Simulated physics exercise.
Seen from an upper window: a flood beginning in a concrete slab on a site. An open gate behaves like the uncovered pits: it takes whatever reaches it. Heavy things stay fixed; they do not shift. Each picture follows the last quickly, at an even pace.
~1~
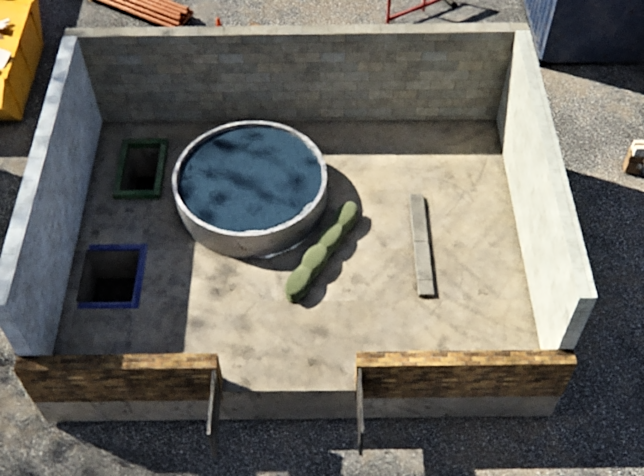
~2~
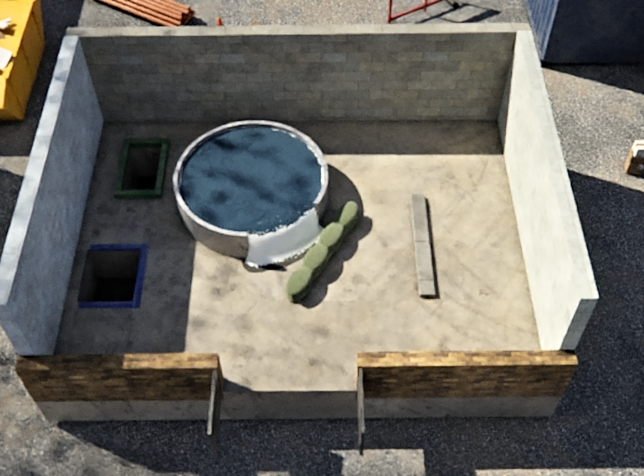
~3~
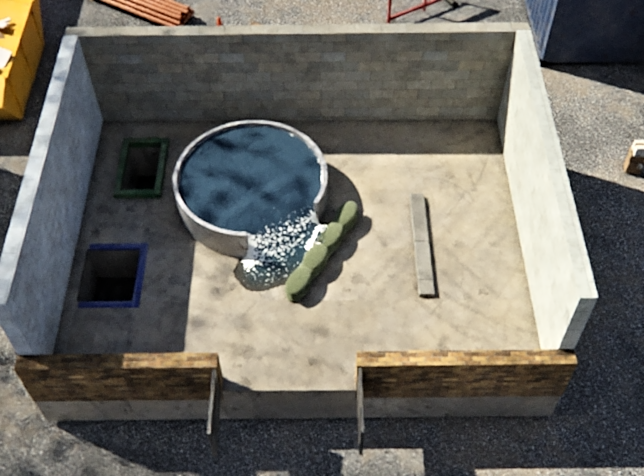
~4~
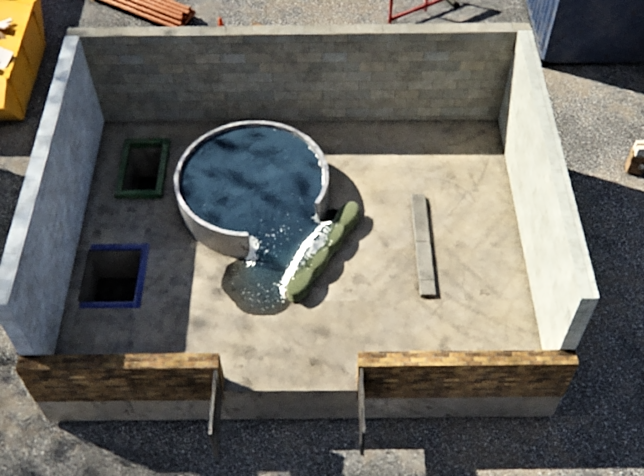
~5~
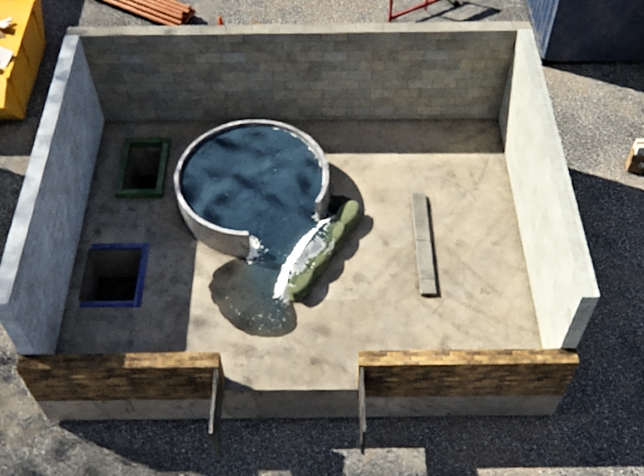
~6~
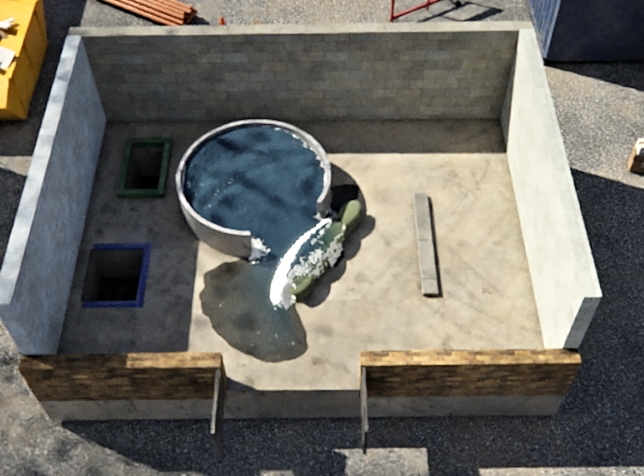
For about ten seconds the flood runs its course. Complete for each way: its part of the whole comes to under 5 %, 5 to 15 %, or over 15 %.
The gate's part comes to over 15 %; the green pit's part comes to under 5 %; the blue pit's part comes to over 15 %.
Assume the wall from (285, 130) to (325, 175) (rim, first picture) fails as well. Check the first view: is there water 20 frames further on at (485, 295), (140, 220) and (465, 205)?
Well, the first is hit by the spill, the next missed by the spill, the last hit by the spill.
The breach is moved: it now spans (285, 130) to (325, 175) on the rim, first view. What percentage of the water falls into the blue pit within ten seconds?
Blue: 2 %.
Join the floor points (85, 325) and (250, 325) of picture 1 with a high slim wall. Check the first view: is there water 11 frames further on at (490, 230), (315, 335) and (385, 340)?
Point by point: First spared, next swamped, last swamped.
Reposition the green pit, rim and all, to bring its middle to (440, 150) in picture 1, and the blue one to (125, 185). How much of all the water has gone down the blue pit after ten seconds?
Blue: About 12 %.
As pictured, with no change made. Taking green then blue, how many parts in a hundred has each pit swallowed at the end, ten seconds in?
Approximate shares: 0 per cent and 22 per cent.
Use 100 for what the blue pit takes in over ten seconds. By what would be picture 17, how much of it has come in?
That share would be near 0 %.
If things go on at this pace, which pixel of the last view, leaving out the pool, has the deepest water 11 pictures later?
Somewhere around pixel (314, 251).
A moment on, water covers 20 % of the floor; the gate 1 %, the green pit 0 %, the blue pit 0 %.
Next, water covers 45 % of the floor; the gate 5 %, the green pit 0 %, the blue pit 0 %.
Then, water covers 45 % of the floor; the gate 11 %, the green pit 0 %, the blue pit 2 %.
Later, water covers 50 % of the floor; the gate 17 %, the green pit 0 %, the blue pit 12 %.
In the end, water covers 60 % of the floor; the gate 23 %, the green pit 0 %, the blue pit 22 %.
